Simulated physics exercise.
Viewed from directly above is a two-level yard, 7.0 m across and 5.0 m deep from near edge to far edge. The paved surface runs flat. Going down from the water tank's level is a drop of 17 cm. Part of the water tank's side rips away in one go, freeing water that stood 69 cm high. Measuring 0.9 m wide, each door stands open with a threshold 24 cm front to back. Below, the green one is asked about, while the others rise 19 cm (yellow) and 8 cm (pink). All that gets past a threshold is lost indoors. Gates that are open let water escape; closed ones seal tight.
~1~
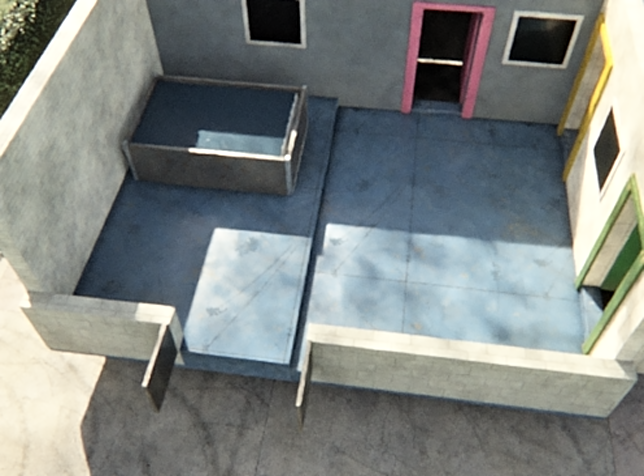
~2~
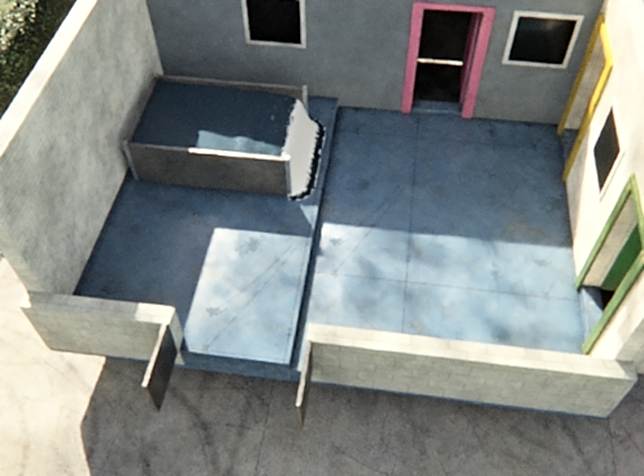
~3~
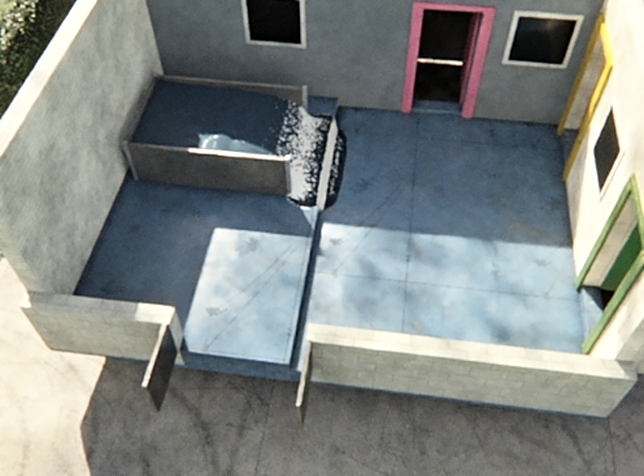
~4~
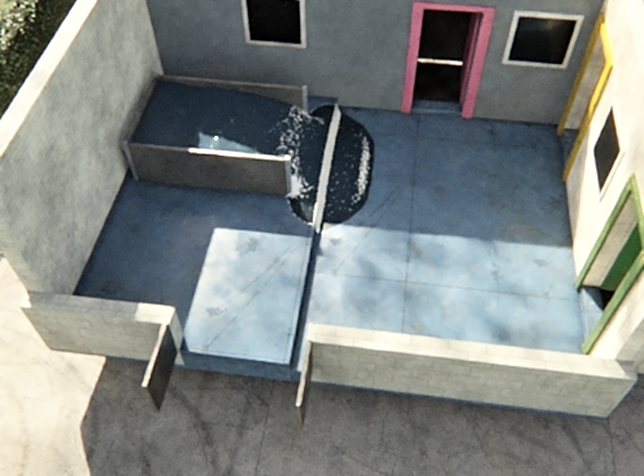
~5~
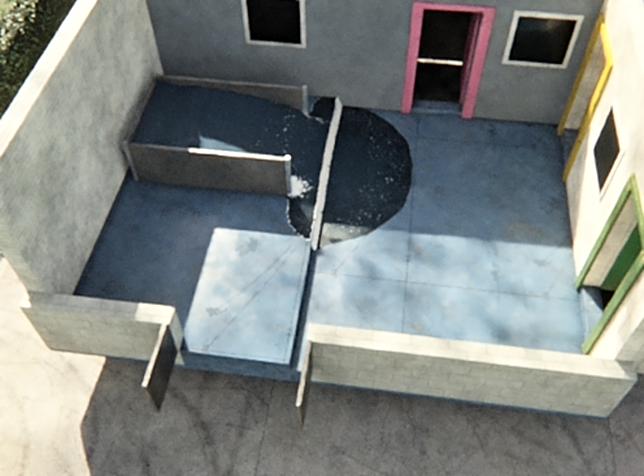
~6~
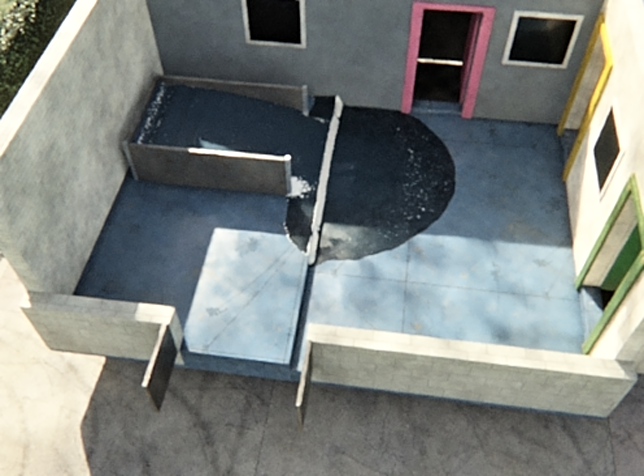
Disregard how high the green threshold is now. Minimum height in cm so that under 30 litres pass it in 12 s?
I would say 14.5 cm.
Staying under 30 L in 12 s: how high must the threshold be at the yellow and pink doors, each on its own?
Roughly 30 cm at yellow and 10.5 cm at pink.
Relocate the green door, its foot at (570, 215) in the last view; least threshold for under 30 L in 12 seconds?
You'd want it roughly 22 cm high.
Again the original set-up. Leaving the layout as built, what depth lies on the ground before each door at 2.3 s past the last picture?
Yellow door 35 cm, green door 19 cm, pink door 11 cm.
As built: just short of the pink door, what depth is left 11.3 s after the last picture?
Some 13.0 cm.
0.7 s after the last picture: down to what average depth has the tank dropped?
The mean depth is roughly 39 cm.
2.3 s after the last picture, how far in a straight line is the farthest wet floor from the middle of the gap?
Reach: Approx. 5.4 m.
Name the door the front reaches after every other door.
Green.
Then, 0.7 s after the last picture water covers 45 % of the floor, deepest (28 cm) near (310, 167); it has not reached the green door.
Then, 2.3 s after the last picture water covers 60 % of the floor, deepest (36 cm) near (520, 133); 19 cm at the green door, 4 litres in over its 16 cm threshold.
Then, 11.3 s after the last picture water covers 60 % of the floor, deepest (18 cm) near (456, 149); 14 cm at the green door, 16 litres in over its 16 cm threshold.
At the green door as built, the water peaked near 21 cm, 1.9 s after the last picture.
With a threshold of 11.5 cm, 66 litres would have come in within the 12 s; with 18.5 cm, 5 litres. So under 30 litres takes about 14.5 cm.
